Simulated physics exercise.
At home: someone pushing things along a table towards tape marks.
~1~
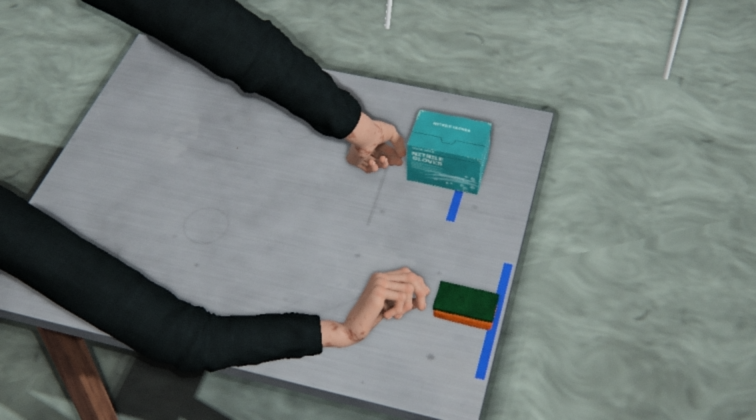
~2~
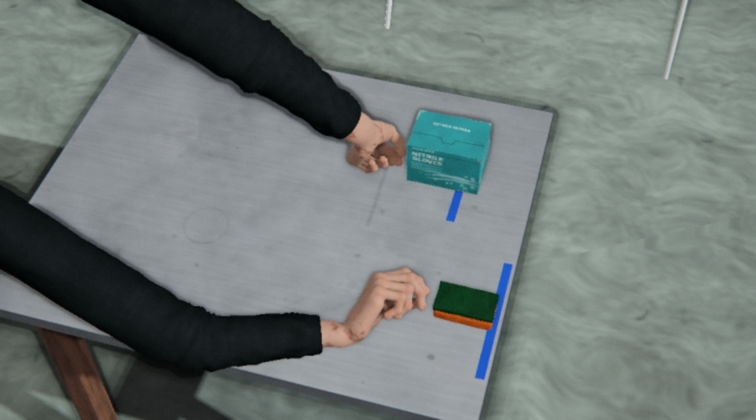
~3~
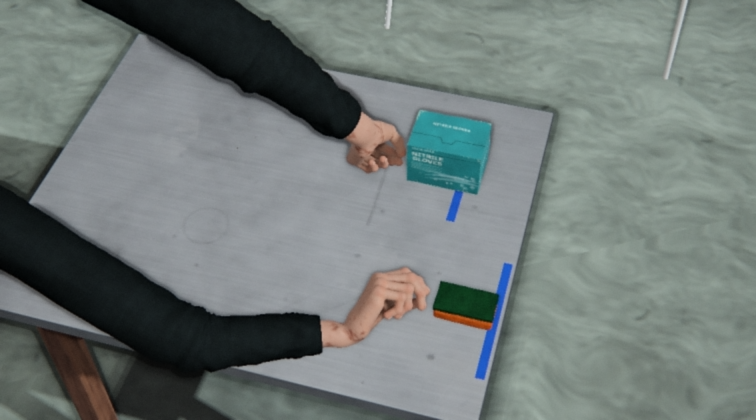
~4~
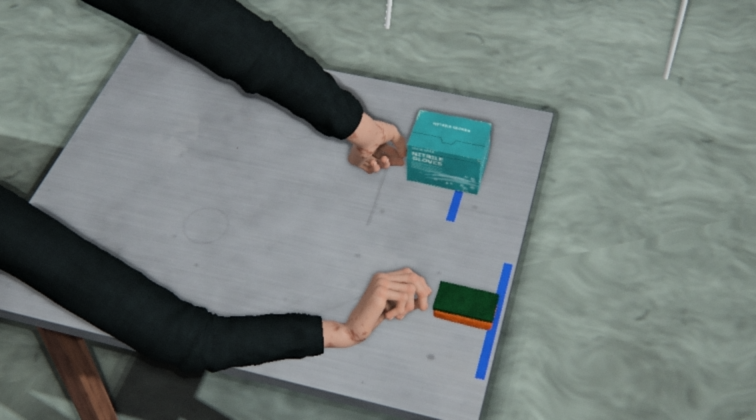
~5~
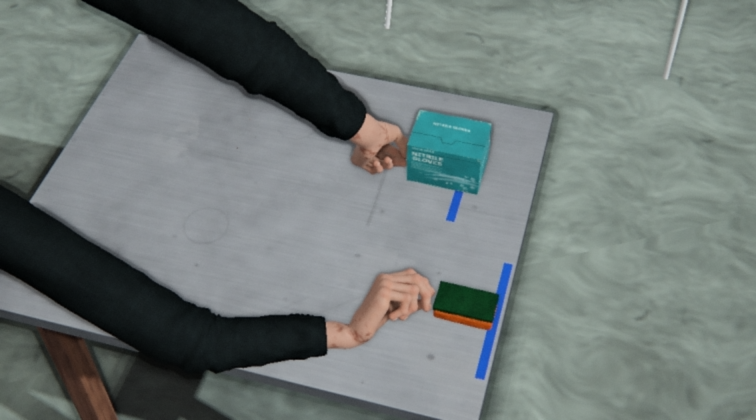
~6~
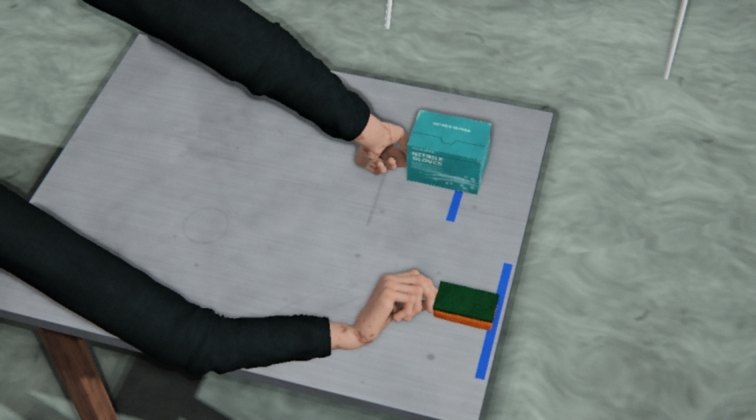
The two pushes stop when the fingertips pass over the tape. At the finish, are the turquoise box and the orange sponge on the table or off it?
At the finish, the turquoise box is on the table, the orange sponge is off the table.
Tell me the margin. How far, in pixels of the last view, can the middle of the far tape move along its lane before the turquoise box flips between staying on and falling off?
Shift needed: Around 32 pixels, direction right.
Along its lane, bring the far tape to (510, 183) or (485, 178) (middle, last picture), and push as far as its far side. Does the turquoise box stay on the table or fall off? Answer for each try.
One after another: It comes down; remains on top.
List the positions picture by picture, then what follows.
Turquoise box (448, 152); orange sponge (466, 306), in the first frame.
Orange sponge (466, 306), in the second frame.
Turquoise box (448, 152), in the third frame.
Orange sponge (466, 306), in the fourth frame.
Turquoise box (448, 152), in the fifth frame.
Turquoise box (448, 152); orange sponge (466, 306), in the sixth frame.
Then, 0.94 s past the last view, turquoise box travelled about its own width near (502, 163); orange sponge leaning 47° off how it started near (528, 333).
Finally, the turquoise box remains on top, near (508, 164); the orange sponge falls off the table.
